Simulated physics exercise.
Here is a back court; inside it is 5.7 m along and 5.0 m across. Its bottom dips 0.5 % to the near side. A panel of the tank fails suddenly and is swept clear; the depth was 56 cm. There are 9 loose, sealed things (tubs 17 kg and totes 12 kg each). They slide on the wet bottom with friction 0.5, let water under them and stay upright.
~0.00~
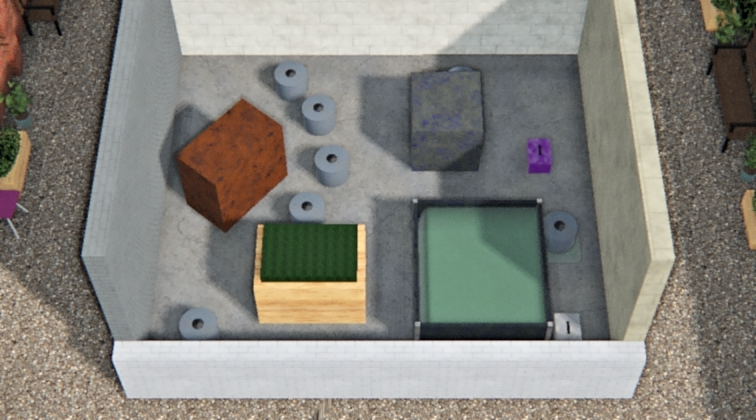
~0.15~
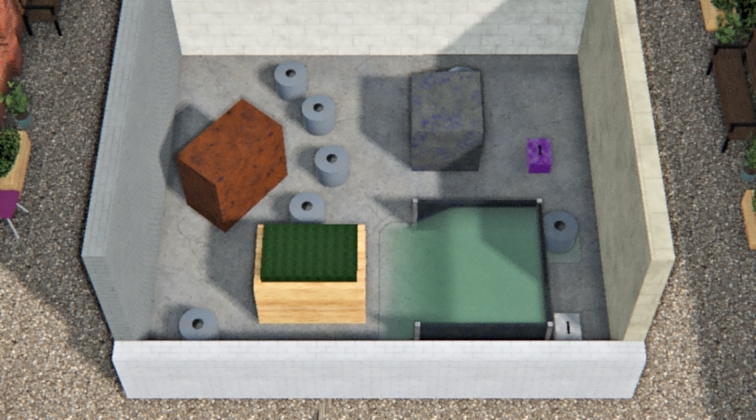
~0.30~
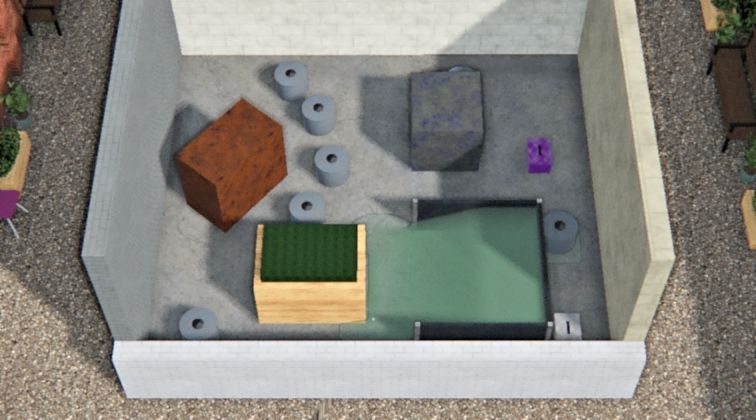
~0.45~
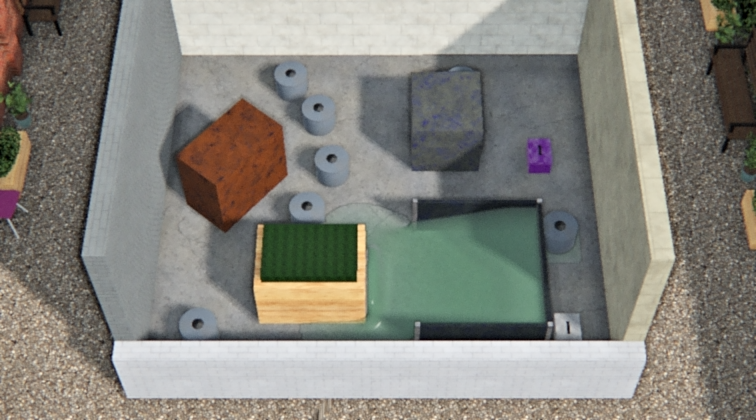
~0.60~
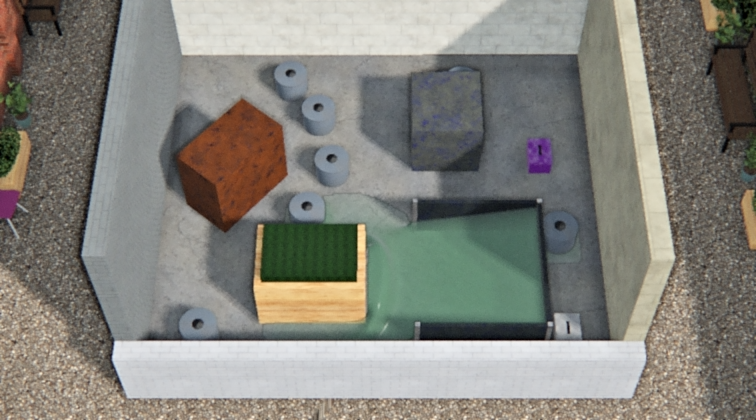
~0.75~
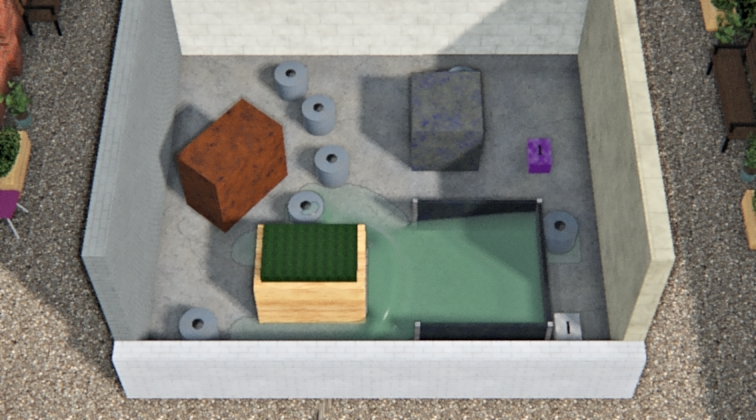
A tank of green water in a walled yard lost its left panel, and the water poured out leftward, reached the wooden box and spread around it, while the boxes and grey tubs stayed put.
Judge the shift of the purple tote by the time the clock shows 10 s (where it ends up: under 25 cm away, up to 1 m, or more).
Purple tote holds its place.
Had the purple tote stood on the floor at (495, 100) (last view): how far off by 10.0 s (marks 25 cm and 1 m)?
It holds its place.
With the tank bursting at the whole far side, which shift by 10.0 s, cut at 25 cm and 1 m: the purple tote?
Then the purple tote ends far away.
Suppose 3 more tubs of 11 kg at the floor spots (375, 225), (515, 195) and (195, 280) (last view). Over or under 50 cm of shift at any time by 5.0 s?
In turn: More, short of it, past it.
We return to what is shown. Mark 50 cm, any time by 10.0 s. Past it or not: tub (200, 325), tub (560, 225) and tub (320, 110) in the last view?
In turn: Over, short of it, short of it.
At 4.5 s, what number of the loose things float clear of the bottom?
1 of them.
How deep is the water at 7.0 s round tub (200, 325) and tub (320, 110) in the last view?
Roughly 10 and 7 cm.
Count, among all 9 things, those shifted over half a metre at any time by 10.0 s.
I count 3.
After 2.0 s the purple tote is near (540, 151), 0.0 m from its start, aground; 1 afloat.
After 4.5 s the purple tote is near (540, 151), 0.0 m from its start, aground; 1 afloat.
After 7.0 s the purple tote is near (540, 151), 0.0 m from its start, aground; 1 afloat.
After 10.0 s the purple tote is near (540, 151), 0.0 m from its start, aground; 0 afloat.
